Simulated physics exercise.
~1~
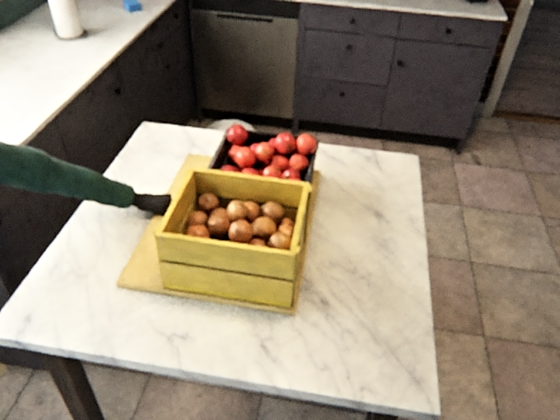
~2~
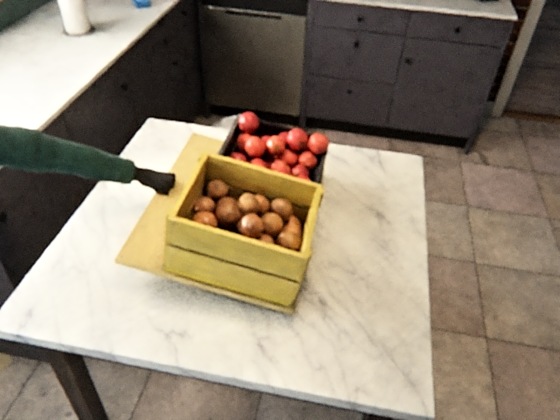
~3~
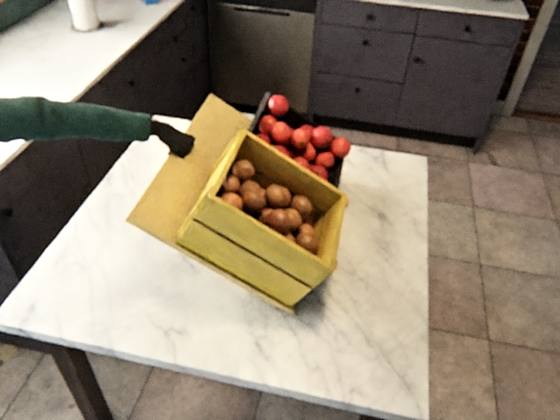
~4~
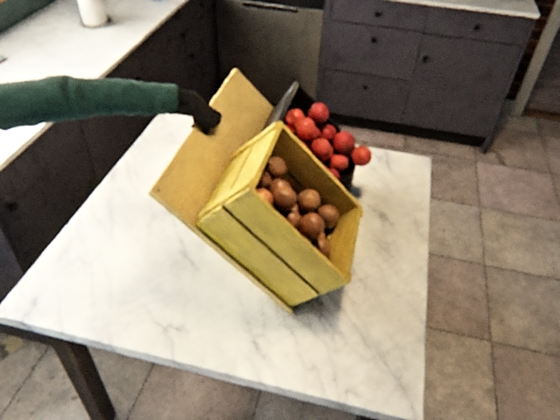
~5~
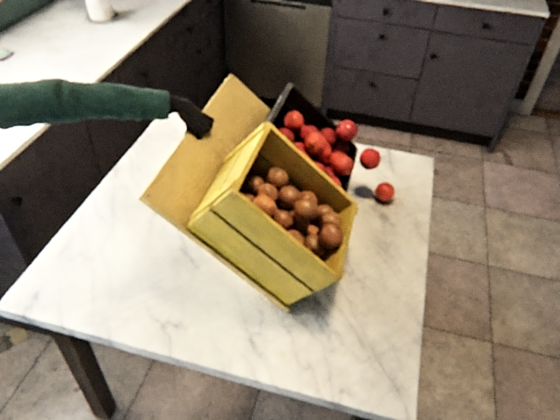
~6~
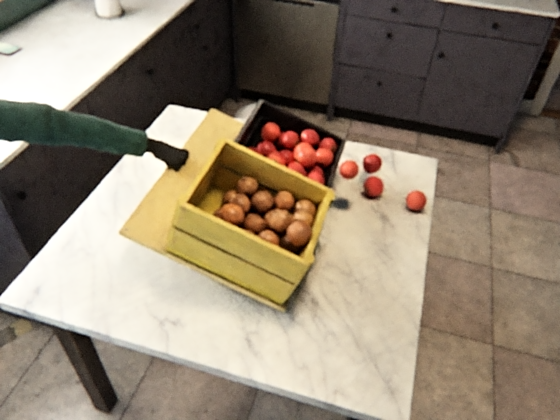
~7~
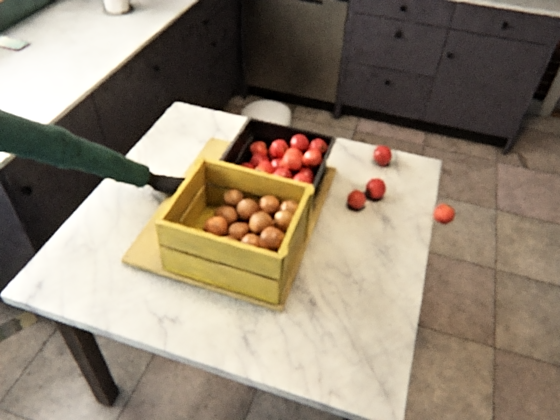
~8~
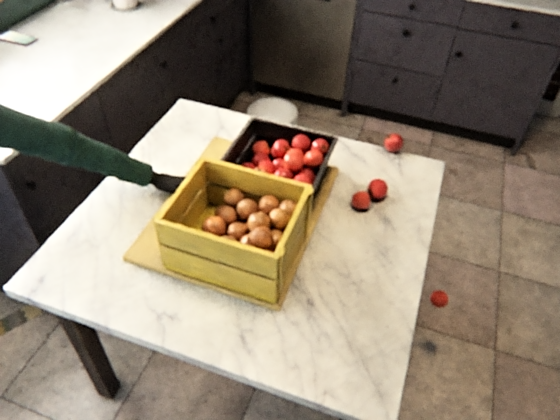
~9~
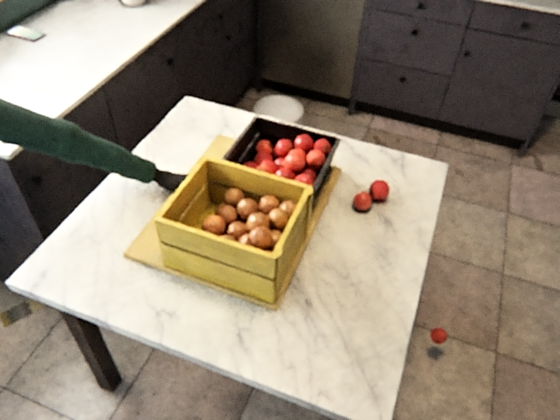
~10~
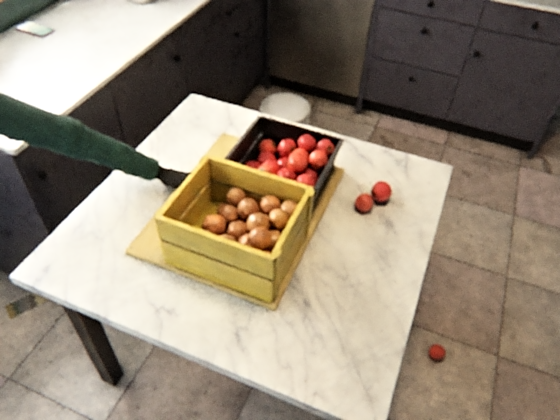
A green-sleeved arm tipped up a board holding a yellow tray of onions and a black tray of tomatoes, then lowered it flat. A few tomatoes rolled out across the table, some dropping off, and two stayed on top while the onions remained in their tray.
